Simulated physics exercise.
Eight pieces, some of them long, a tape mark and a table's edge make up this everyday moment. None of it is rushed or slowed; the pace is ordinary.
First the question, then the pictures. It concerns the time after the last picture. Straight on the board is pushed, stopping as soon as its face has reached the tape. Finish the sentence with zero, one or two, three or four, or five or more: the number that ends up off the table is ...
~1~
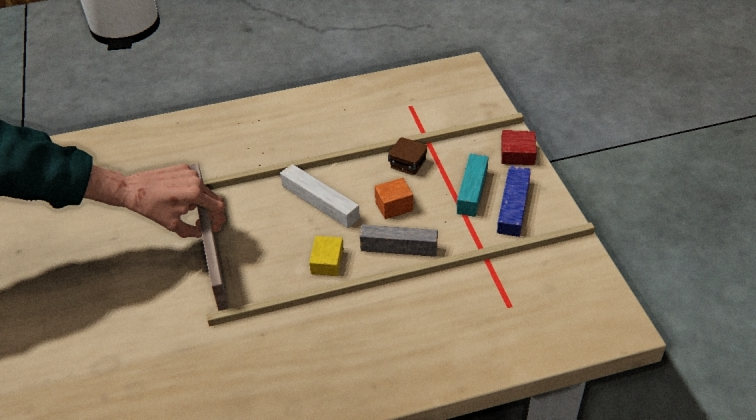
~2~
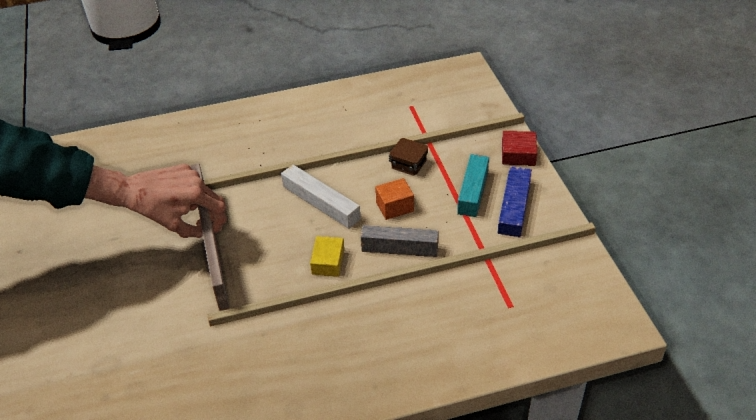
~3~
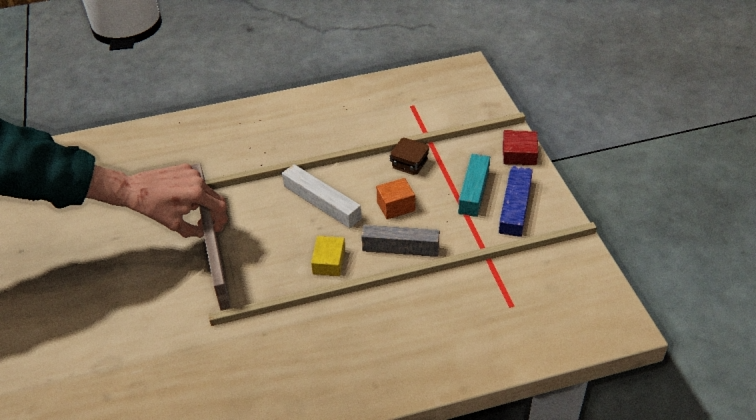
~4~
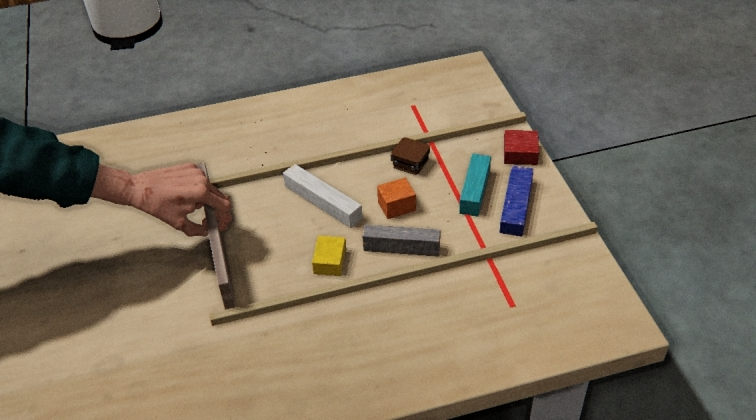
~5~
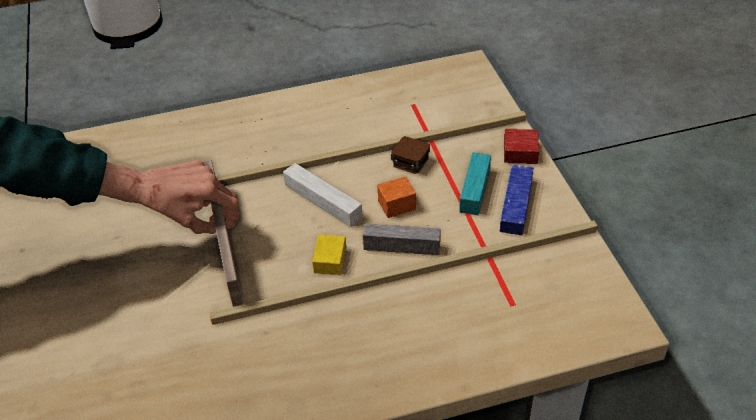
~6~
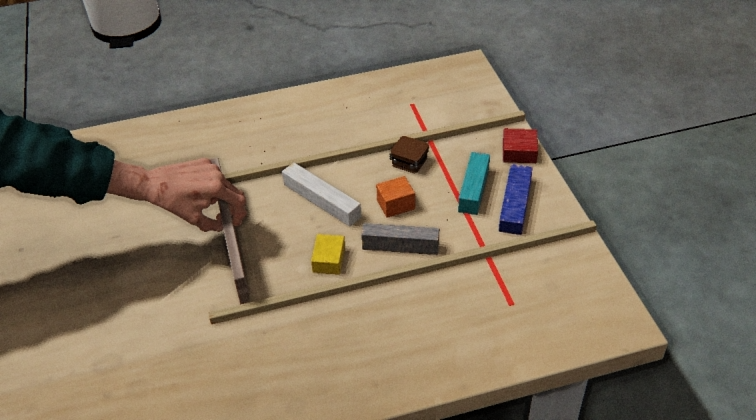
The number that ends up off the table is zero.
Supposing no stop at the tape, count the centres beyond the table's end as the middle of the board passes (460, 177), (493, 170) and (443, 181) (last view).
The counts would come out as 0, 2 and 0.
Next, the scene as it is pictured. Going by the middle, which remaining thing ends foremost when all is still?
That would be the red block.
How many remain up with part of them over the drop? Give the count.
That comes to 0 of them.
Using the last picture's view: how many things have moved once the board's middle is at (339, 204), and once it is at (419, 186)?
One spot: 3. Other spot: 7.
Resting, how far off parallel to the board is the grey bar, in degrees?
Around 30 degrees.
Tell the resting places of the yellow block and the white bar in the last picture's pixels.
The yellow block comes to rest at (483, 214), and the white bar comes to rest at (455, 166).
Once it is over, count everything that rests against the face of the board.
In contact: 2.
Soon after, none off yet; red block at rest near (520, 146); blue bar at rest near (516, 198); turquoise bar at rest near (475, 183).
At rest, the number that fall off is zero.
